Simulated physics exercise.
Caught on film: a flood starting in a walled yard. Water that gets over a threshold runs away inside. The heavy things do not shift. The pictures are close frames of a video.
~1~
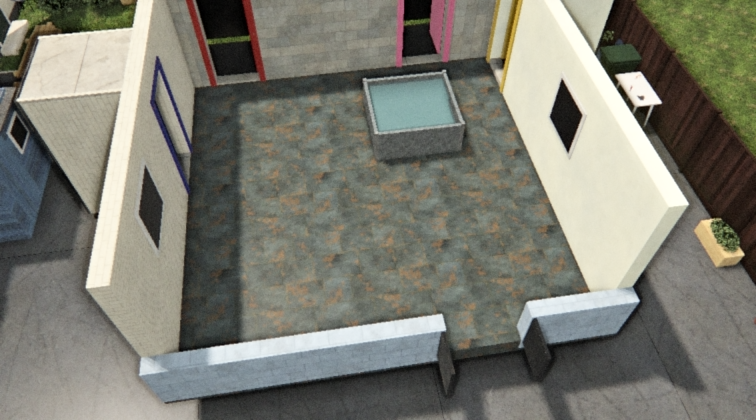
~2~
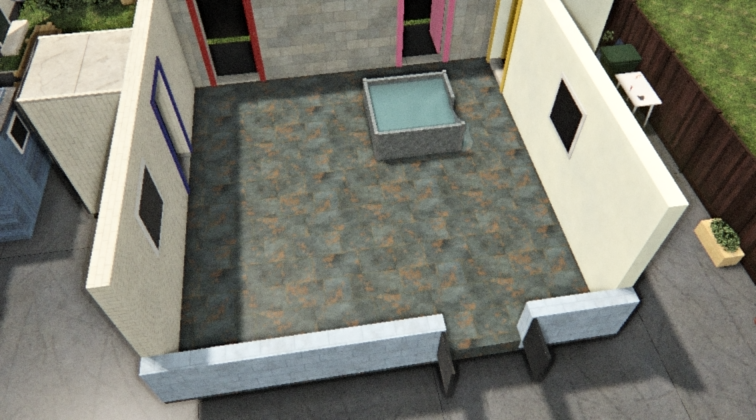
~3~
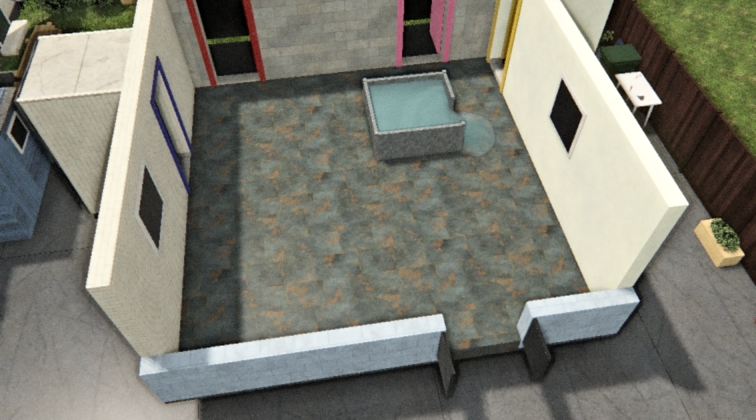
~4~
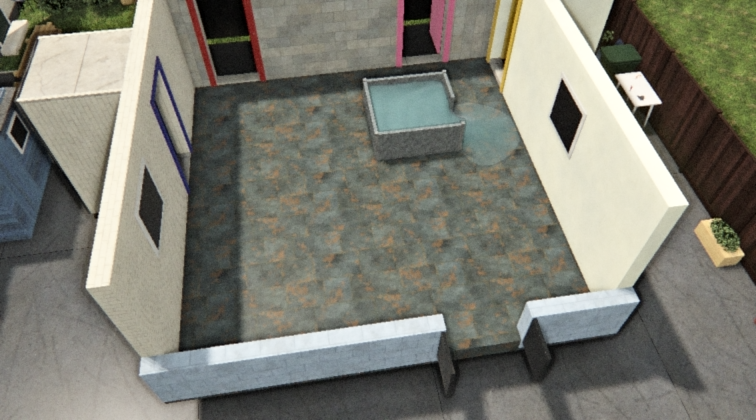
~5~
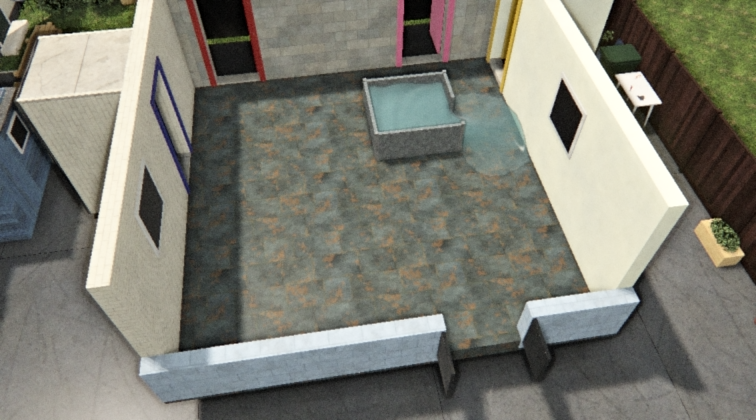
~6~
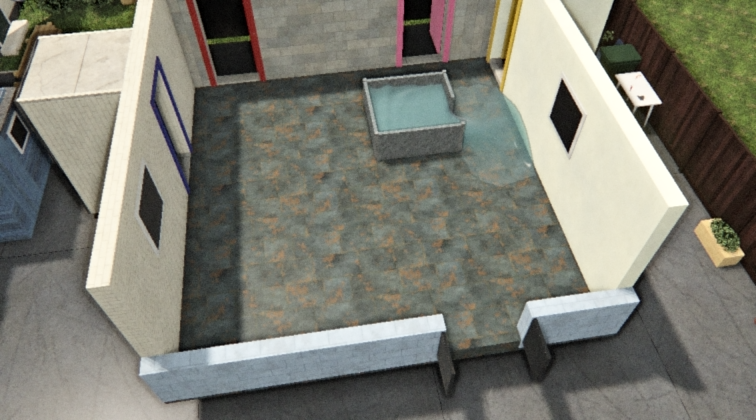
A walled yard with a patchy stone floor held a still, open tank of water near the back, then water poured from the tank's right side and spread across the floor to the right-hand wall.
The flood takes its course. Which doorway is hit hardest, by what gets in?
It is the pink one.
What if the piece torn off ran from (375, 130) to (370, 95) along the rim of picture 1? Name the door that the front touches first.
It is the blue one.
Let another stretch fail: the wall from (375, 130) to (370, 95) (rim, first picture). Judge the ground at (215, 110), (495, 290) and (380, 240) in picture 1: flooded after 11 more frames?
One after the other: Awash, not flooded, clear.
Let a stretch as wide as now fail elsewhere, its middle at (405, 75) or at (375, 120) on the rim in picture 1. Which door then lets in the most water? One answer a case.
Case one the pink one, case two the blue-painted one.
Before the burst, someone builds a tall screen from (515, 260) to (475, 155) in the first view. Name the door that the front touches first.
It is the one in yellow.
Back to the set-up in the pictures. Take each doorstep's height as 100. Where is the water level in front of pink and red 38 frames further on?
Roughly 170 per cent, then 50 per cent.
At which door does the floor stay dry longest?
It is the one in blue.
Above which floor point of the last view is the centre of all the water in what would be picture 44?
At about (418, 165).
A moment on, water covers 10 % of the floor; pink door not reached, red door not reached, blue door not reached, yellow door wet at the sill, nothing in.
Next, water covers 20 % of the floor; pink door wet at the sill, nothing in, red door not reached, blue door not reached, yellow door wet at the sill, nothing in.
Then, water covers 35 % of the floor; pink door some in, red door not reached, blue door not reached, yellow door a trickle in.
Later, water covers 55 % of the floor; pink door some in, red door wet at the sill, nothing in, blue door not reached, yellow door a trickle in.
In the end, water covers 75 % of the floor; pink door some in, red door a trickle in, blue door wet at the sill, nothing in, yellow door a trickle in; the pink door has let in the most.
